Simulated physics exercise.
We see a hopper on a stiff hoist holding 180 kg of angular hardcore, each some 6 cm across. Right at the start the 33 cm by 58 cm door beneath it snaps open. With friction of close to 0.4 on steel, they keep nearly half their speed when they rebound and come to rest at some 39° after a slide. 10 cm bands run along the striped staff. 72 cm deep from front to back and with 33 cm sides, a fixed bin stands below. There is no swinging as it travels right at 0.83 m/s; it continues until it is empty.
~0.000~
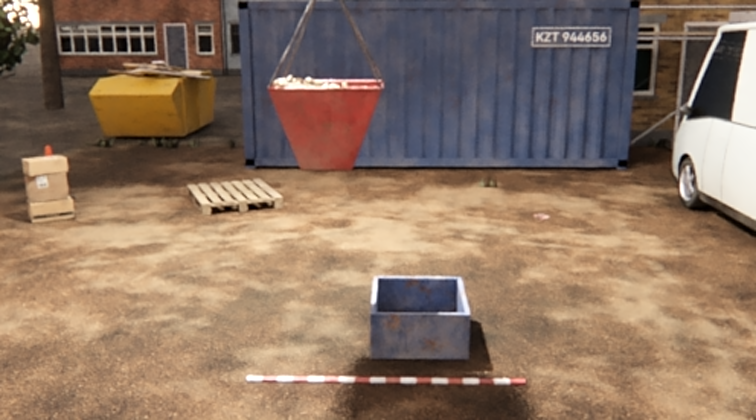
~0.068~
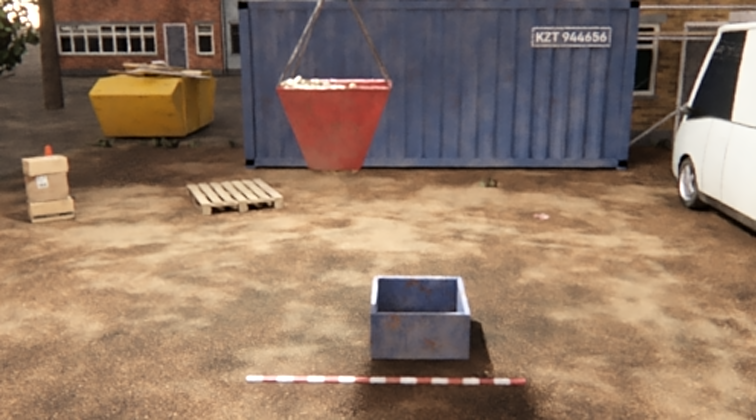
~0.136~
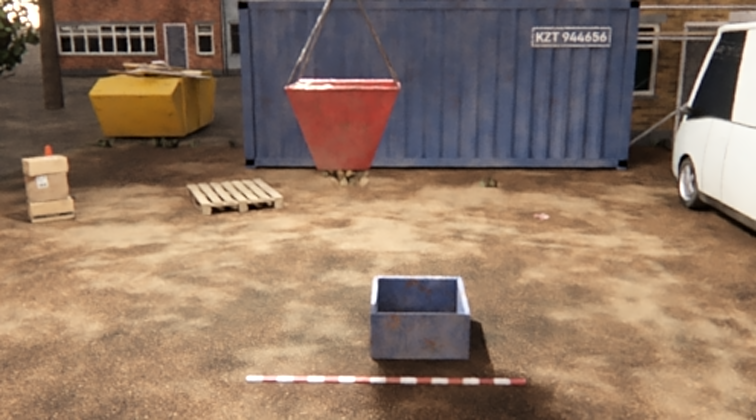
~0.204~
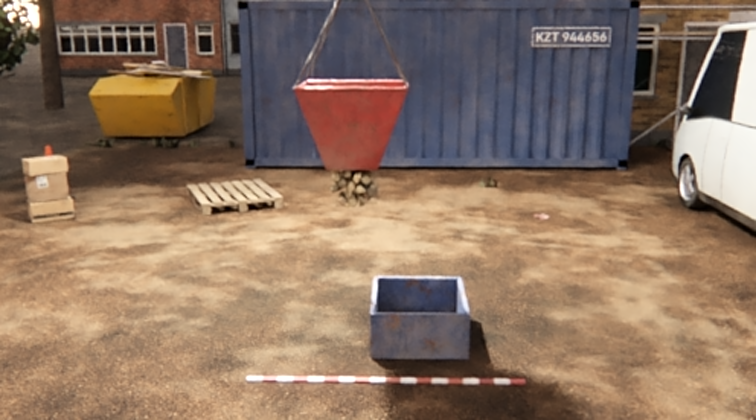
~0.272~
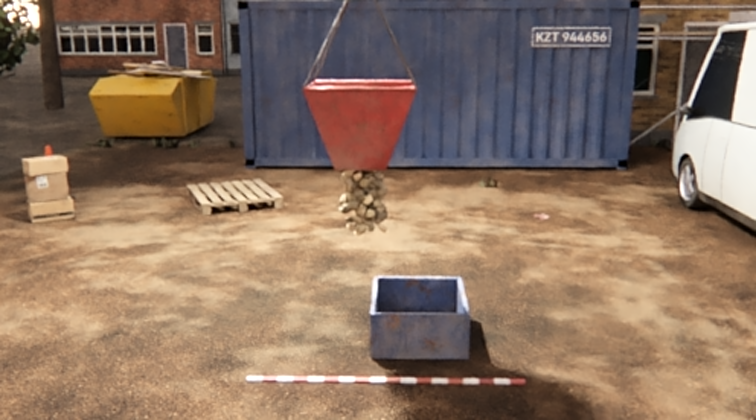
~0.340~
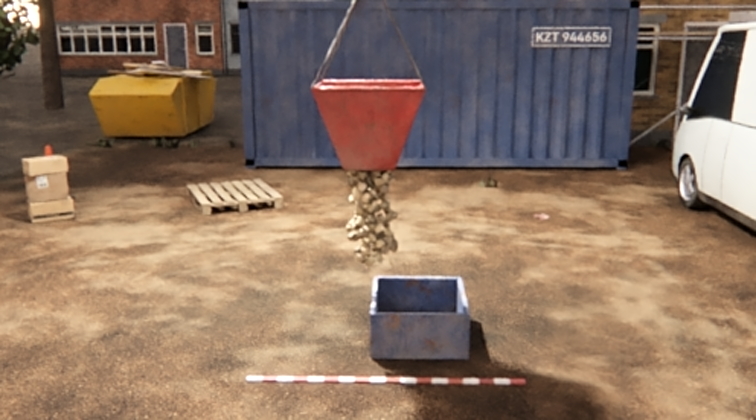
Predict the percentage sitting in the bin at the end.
93 per cent, roughly.
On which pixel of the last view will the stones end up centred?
About (424, 314).
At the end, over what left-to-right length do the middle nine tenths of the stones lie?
Spread, left to right, approx 60 cm.
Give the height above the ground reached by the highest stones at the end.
Some 42 cm up.
After 0.7 s, 1 % in the hopper, 3 % falling or lying left of the bin, 96 % falling or lying in the bin; the stones farthest right are at (454, 316).
After 1.1 s, 0 % in the hopper, 3 % falling or lying left of the bin, 93 % falling or lying in the bin, 4 % falling or lying beside or right of the bin; the stones farthest right are at (490, 306).
After 1.7 s, 0 % in the hopper, 3 % falling or lying left of the bin, 93 % falling or lying in the bin, 4 % falling or lying beside or right of the bin; the stones farthest right are at (543, 335).
After 2.6 s, 0 % in the hopper, 3 % falling or lying left of the bin, 93 % falling or lying in the bin, 4 % falling or lying beside or right of the bin; the stones farthest right are at (543, 335).
After 4.5 s, 0 % in the hopper, 3 % left of the bin, 93 % in the bin, 4 % beside or right of the bin; the stones farthest right are at (543, 335).
